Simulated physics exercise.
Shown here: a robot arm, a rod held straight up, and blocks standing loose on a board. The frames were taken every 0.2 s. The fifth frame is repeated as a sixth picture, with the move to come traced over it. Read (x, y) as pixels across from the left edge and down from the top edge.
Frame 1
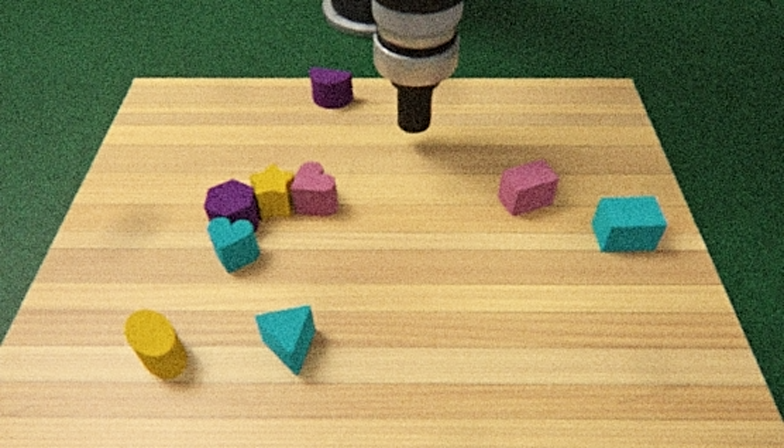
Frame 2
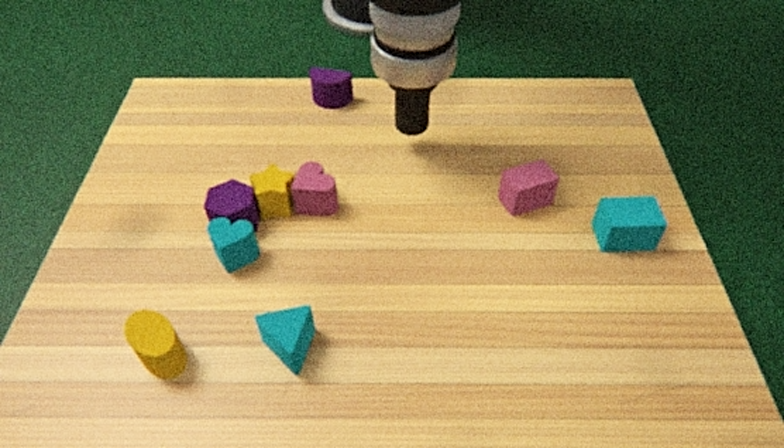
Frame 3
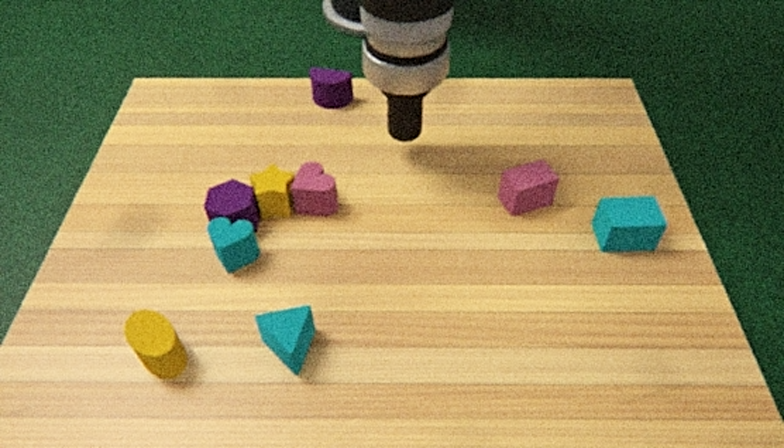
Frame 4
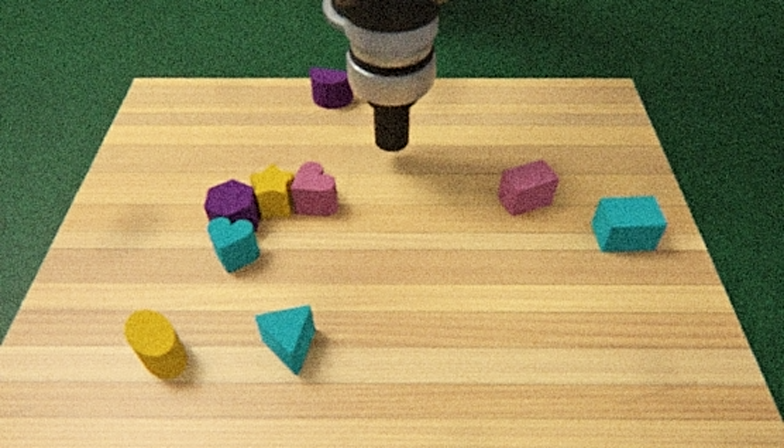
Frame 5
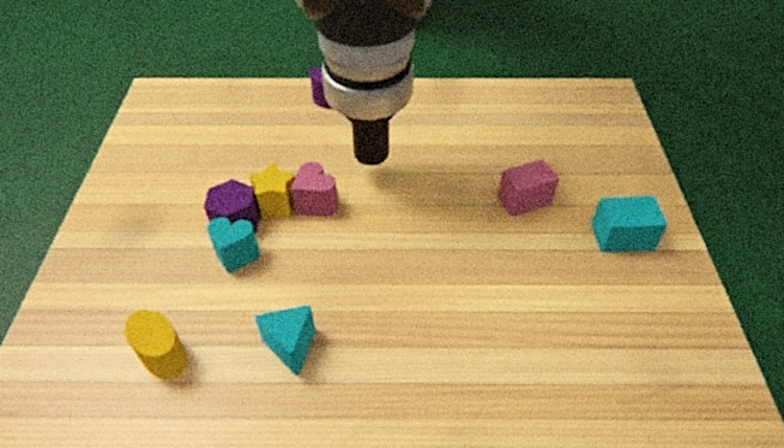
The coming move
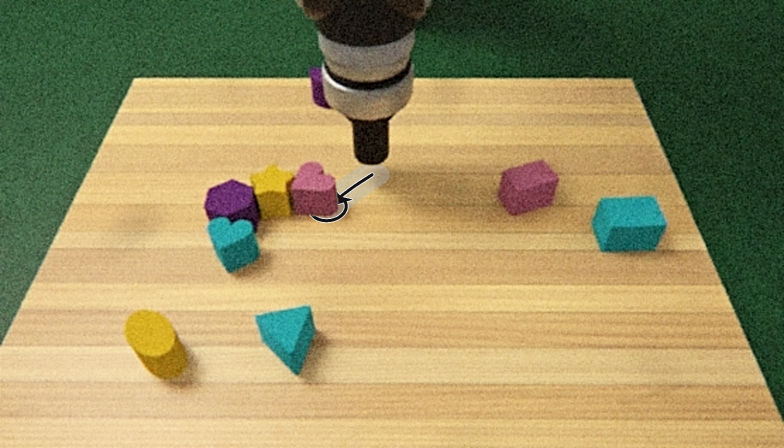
At first, a robot arm holds a dark rod upright above the back of a wooden board scattered with purple, yellow, pink and teal blocks. The rod drifts slightly left and toward the viewer, then moves a little faster the same way, nearing the pink heart while every block stays still.
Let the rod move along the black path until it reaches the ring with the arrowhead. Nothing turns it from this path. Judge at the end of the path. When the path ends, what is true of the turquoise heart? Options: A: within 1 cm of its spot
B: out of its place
A - within 1 cm of its spot.
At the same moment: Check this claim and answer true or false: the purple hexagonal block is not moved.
The statement is incorrect.
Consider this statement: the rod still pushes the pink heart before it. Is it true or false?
True.
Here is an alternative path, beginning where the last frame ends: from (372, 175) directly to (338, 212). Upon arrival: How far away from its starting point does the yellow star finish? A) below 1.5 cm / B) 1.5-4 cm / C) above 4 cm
A.
The drawn path runs from (372, 175) by way of (357, 184) and (342, 195) to (328, 207).
The first path, step by step. Halfway along, rod at (348, 171); nothing pushed yet.
At the end, rod at (326, 188); turquoise heart not moved; purple hexagonal block at (216, 198); yellow star at (259, 183); pink heart at (293, 192).
